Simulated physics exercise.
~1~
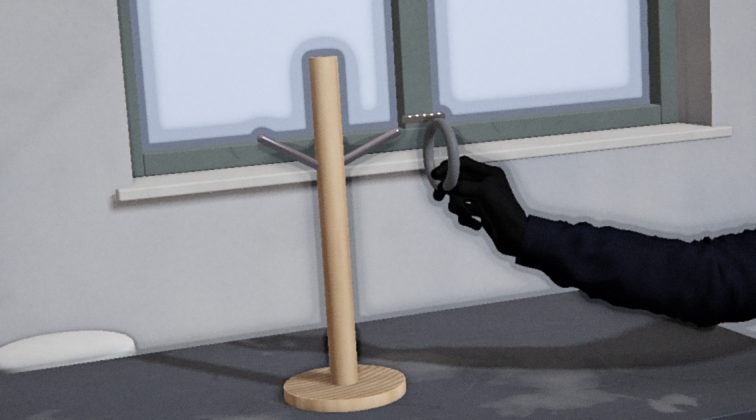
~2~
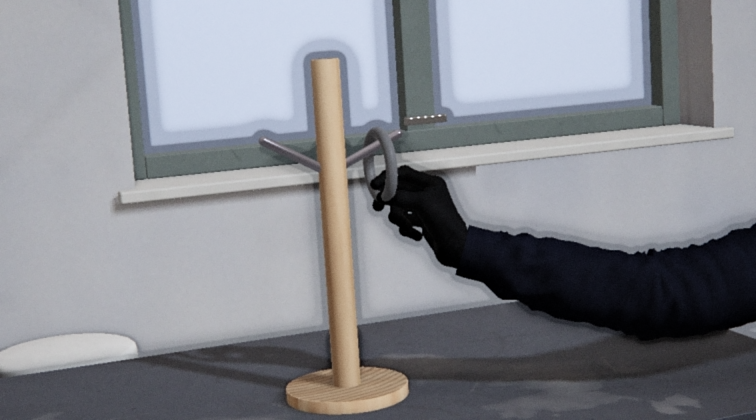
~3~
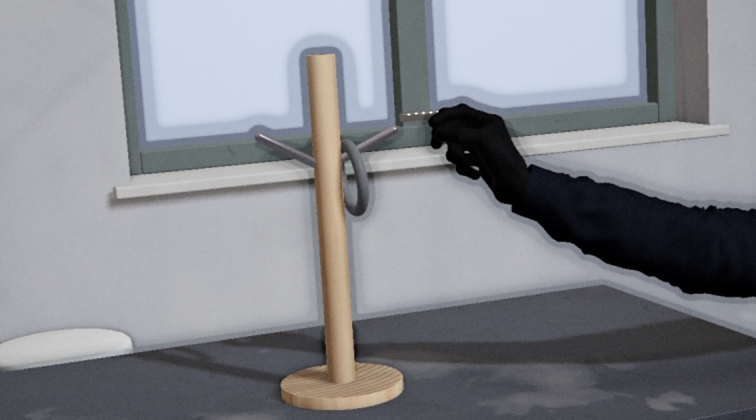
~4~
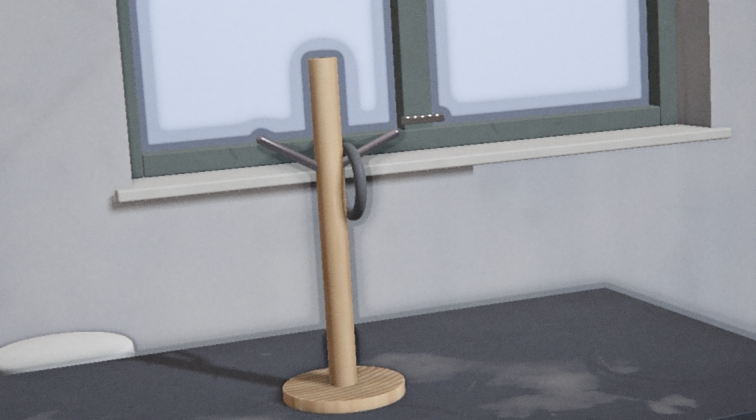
A grey ring of tape held in a black-gloved hand moved left toward a wooden peg stand by a window and was hung on its right-hand peg, then the hand let go and withdrew, leaving the ring hanging there.
